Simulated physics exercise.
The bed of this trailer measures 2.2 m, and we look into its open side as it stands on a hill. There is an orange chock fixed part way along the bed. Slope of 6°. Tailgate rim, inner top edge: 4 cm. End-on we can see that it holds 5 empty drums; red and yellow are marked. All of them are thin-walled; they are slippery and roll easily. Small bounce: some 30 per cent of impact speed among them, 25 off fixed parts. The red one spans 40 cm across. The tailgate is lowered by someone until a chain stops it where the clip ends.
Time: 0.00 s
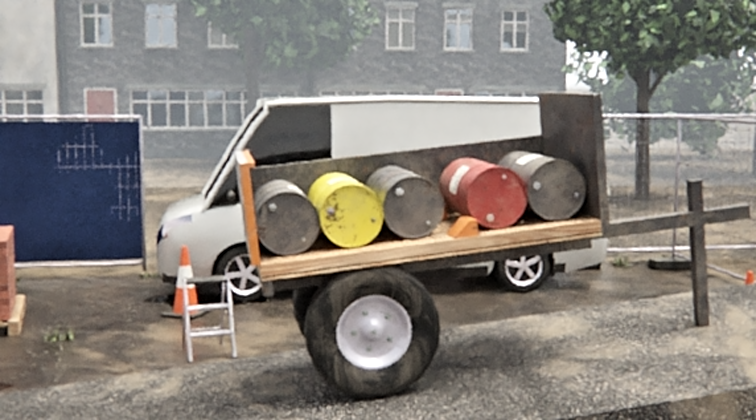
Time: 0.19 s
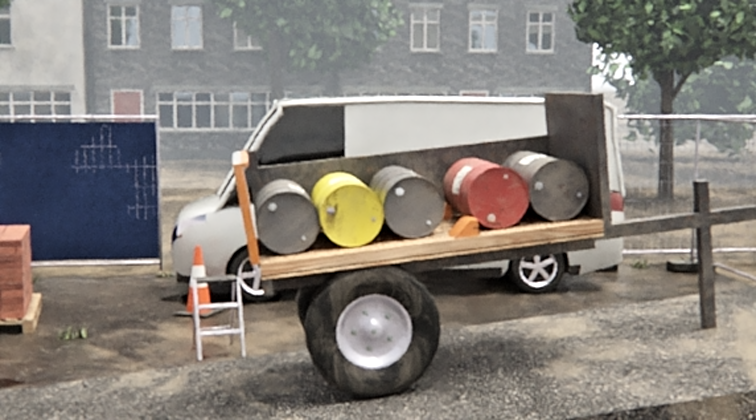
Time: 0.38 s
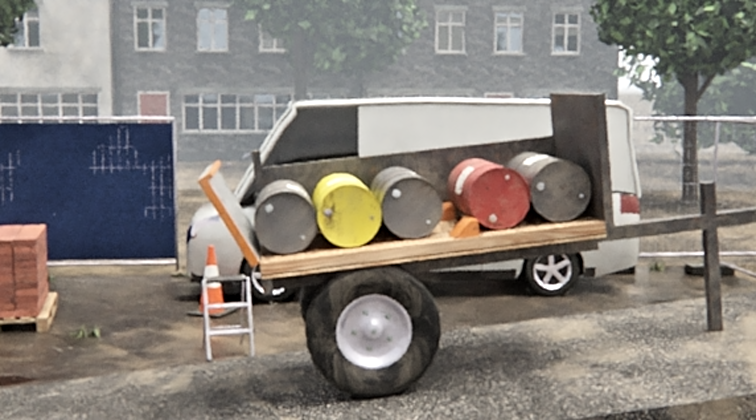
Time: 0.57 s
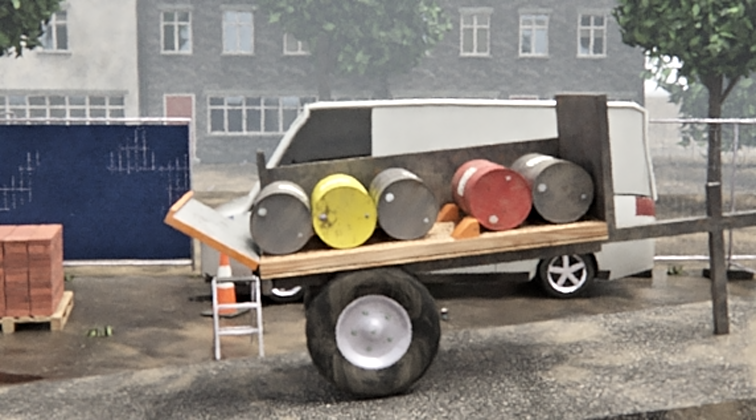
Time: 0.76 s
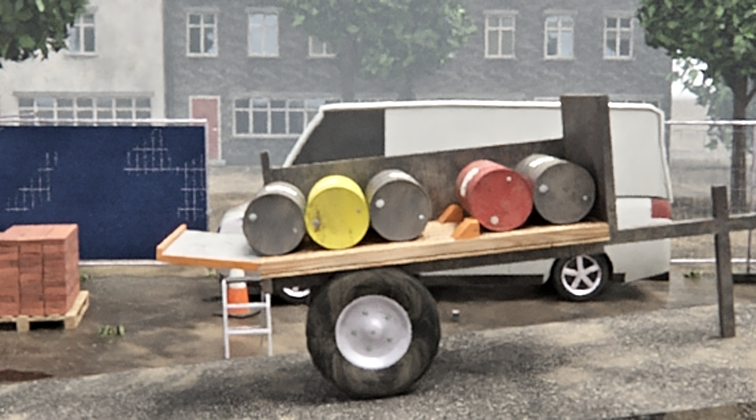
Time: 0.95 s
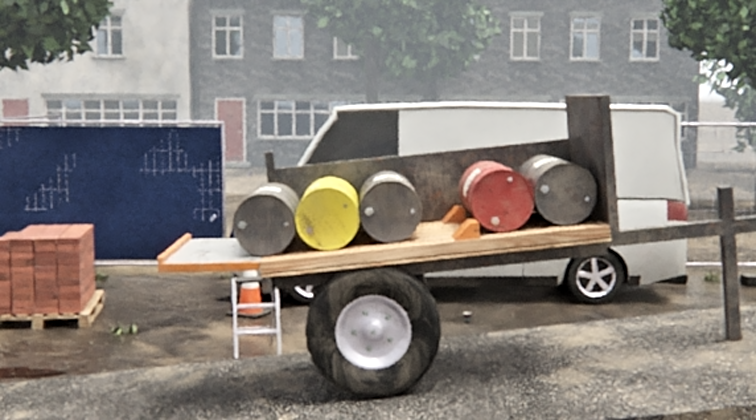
The trailer's left tailgate swings down, then the yellow and two grey drums shift left.
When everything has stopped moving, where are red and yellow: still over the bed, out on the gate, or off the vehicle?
Red drum: Still over the bed; yellow: Out on the gate.
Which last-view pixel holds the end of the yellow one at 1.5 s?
Roughly at (287, 223) in the last picture.
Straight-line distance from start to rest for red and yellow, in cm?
Red shifts 0 while yellow shifts 100.
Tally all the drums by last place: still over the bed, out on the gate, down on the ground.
The split comes out as 2, 2 and 1.
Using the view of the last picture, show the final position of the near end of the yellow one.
Around (190, 227).
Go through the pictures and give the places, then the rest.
The first picture shows red (497, 198), yellow (352, 216); gate 84° above level, tip at (244, 167); 5 of the 5 make up the bottom layer on the bed.
The second picture shows red (498, 198), yellow (352, 216); gate 81° above level, tip at (238, 167).
The third picture shows red (500, 198), yellow (350, 216); gate 59° above level, tip at (203, 181).
The fourth picture shows red (501, 199), yellow (345, 217); gate 29° above level, tip at (169, 219).
The fifth picture shows red (502, 200), yellow (337, 218); gate 5° above level, tip at (160, 258).
The sixth picture shows red (503, 201), yellow (327, 219); gate 1° below level, tip at (161, 268).
Then, 1.2 s in, red is on the bed, 155 cm short of the hinge; yellow is on the bed, 35 cm short of the hinge, rolling left; 0 of 5 are out.
Then, 1.5 s in, yellow is on the bed, 20 cm short of the hinge, rolling left; still the same for red; 0 of 5 are out.
Then, 1.7 s in, yellow is on the bed, 10 cm short of the hinge, rolling left; still the same for red; 0 of 5 are out.
Then, 2.0 s in, yellow is on the gate, 10 cm past the hinge, rolling left; still the same for red; 0 of 5 are out.
In the end (6.4 s), red is on the bed, 155 cm short of the hinge; yellow is on the gate, 40 cm past the hinge; 1 of 5 is out.
